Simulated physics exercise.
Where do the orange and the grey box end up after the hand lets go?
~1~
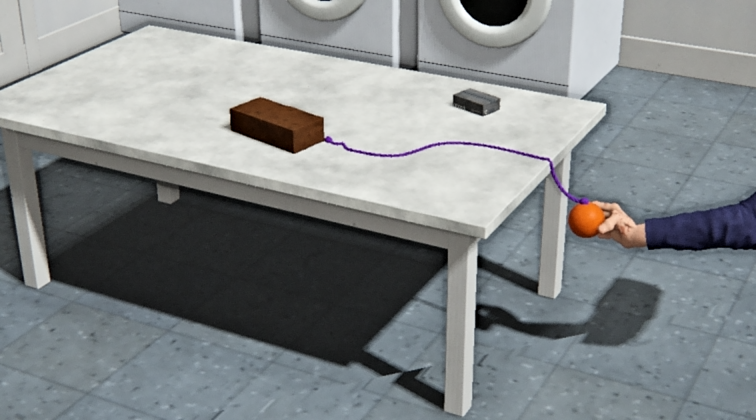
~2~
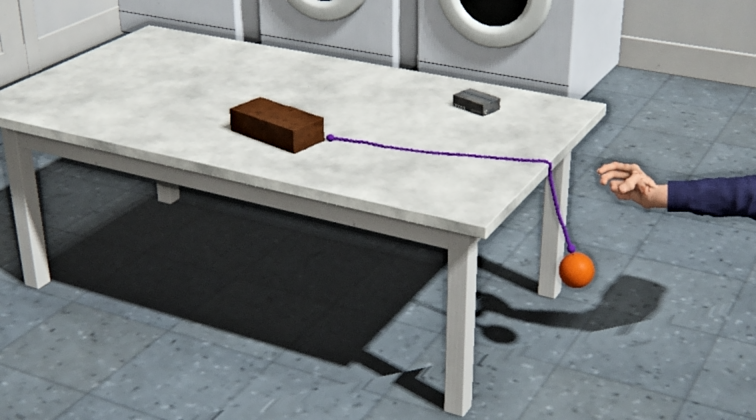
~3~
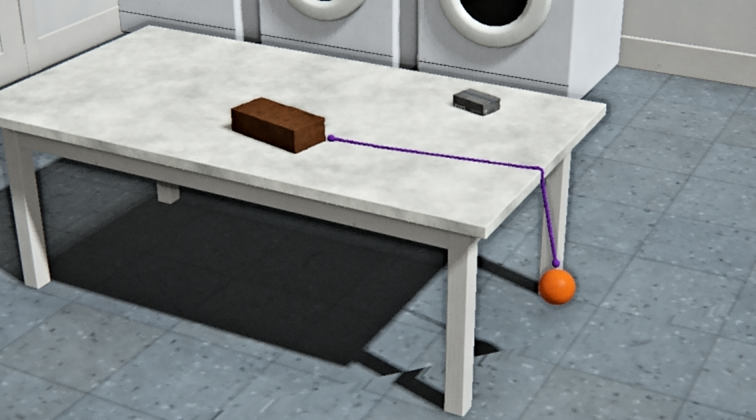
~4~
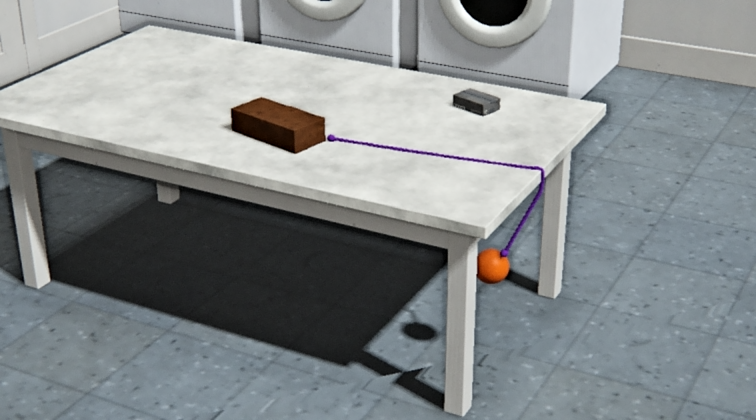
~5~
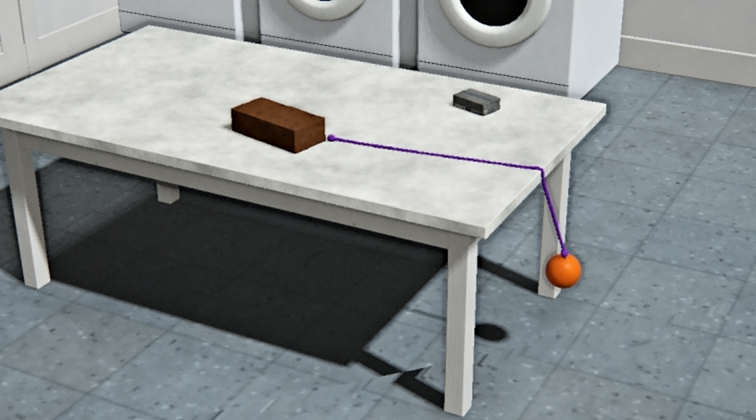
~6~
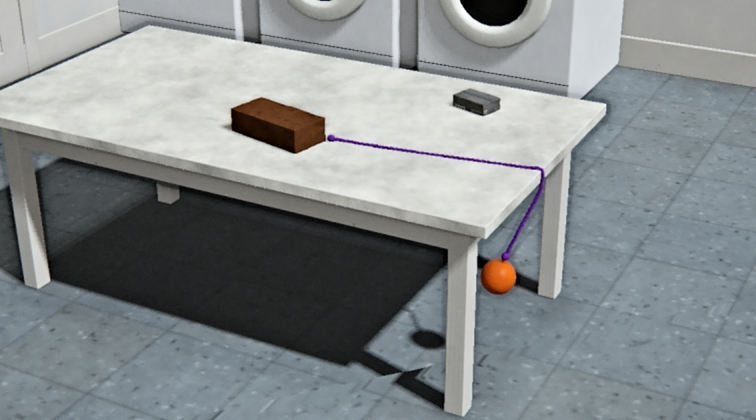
The orange ends up dangling in mid-air from the cord over the table's edge, clear of the floor. The grey box stays in its place on the tabletop.
